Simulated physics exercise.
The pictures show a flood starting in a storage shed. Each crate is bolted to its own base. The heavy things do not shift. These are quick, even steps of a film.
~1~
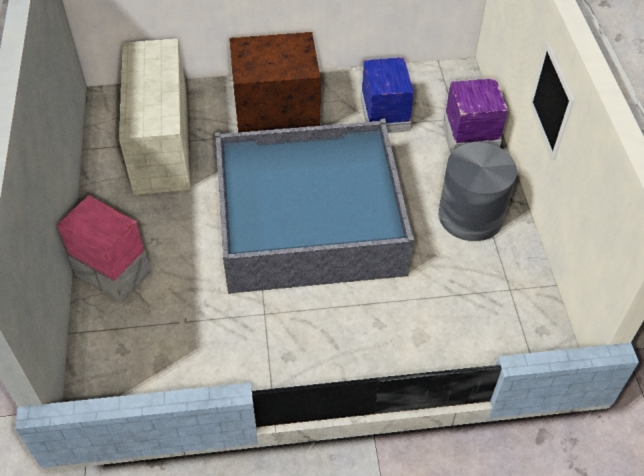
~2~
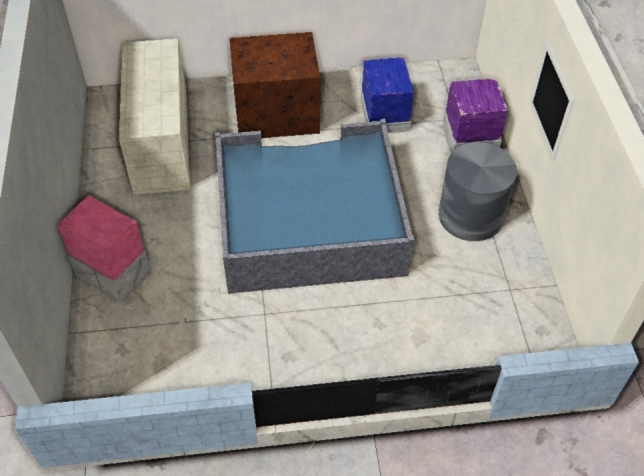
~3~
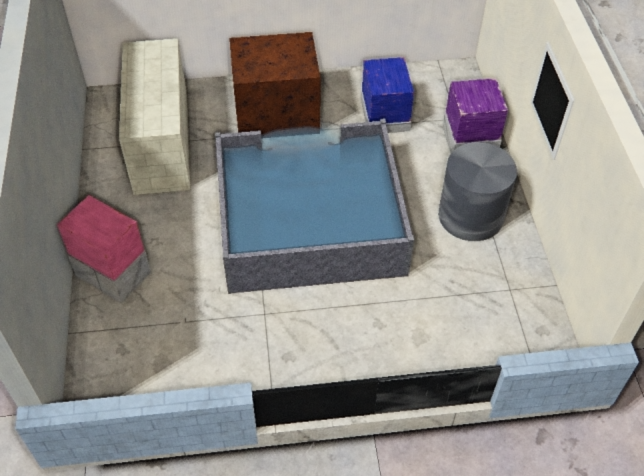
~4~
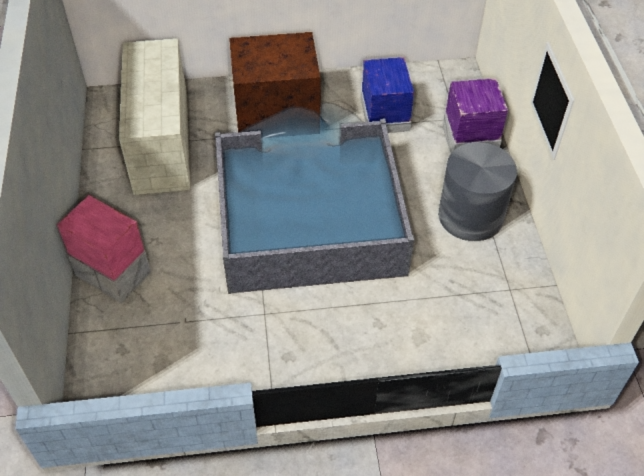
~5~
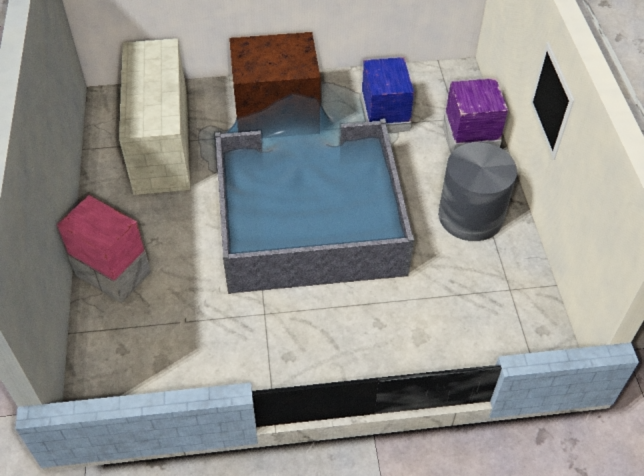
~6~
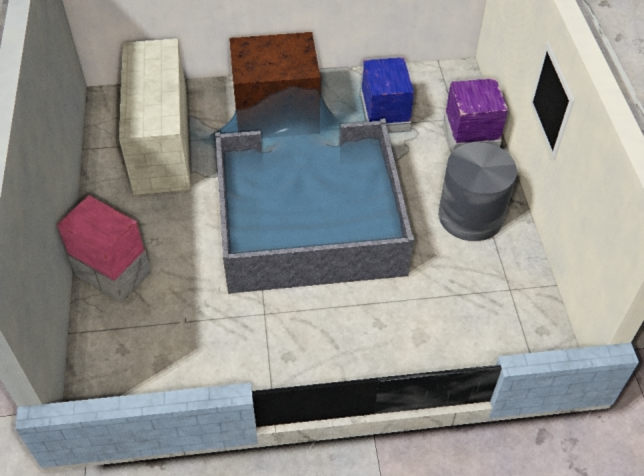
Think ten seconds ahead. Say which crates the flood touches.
One by one: The pink crate escapes dry; the blue crate is wetted; the purple crate escapes dry.
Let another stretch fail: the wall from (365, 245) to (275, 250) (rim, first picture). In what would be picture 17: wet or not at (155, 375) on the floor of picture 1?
Answer: Wet.
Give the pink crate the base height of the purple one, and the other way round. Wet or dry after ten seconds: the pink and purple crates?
The pink crate remains dry; the purple crate stays dry.
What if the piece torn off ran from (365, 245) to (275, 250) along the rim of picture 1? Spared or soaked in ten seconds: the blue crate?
One by one: Blue keeps dry.
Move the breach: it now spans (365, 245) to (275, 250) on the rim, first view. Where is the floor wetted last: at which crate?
I say the blue one.
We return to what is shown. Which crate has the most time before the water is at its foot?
I say the crate marked pink.
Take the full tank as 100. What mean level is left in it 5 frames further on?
About 68 per cent.
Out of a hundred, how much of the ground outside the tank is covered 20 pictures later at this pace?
Close to 65 %.
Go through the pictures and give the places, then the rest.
Still water in the water tank at (310, 189), in the first picture.
Water pours out on the water tank's far side and has run to a hidden place, in the second picture.
Water pours out on the water tank's far side and has run to a hidden place, in the third picture.
The front is at (328, 107), out from the gap on the water tank's far side, in the fourth picture.
Water pours out on the water tank's far side and has run to (337, 89), in the fifth picture.
The front is at (345, 72), out from the gap on the water tank's far side, in the sixth picture.
A moment on, water covers 20 % of the floor; the pink crate not reached, the blue crate water round its plinth, the purple crate water round its plinth.
Next, water covers 40 % of the floor; the pink crate water round its plinth, the blue crate water round its plinth, the purple crate water round its plinth.
Then, water covers 65 % of the floor; the pink crate water round its plinth, the blue crate water round its plinth, the purple crate water round its plinth.
Later, water covers 95 % of the floor; the pink crate water round its plinth, the blue crate water round its plinth, the purple crate water round its plinth.
In the end, water covers 100 % of the floor; the pink crate stayed above the water, the blue crate was topped, the purple crate stayed above the water.
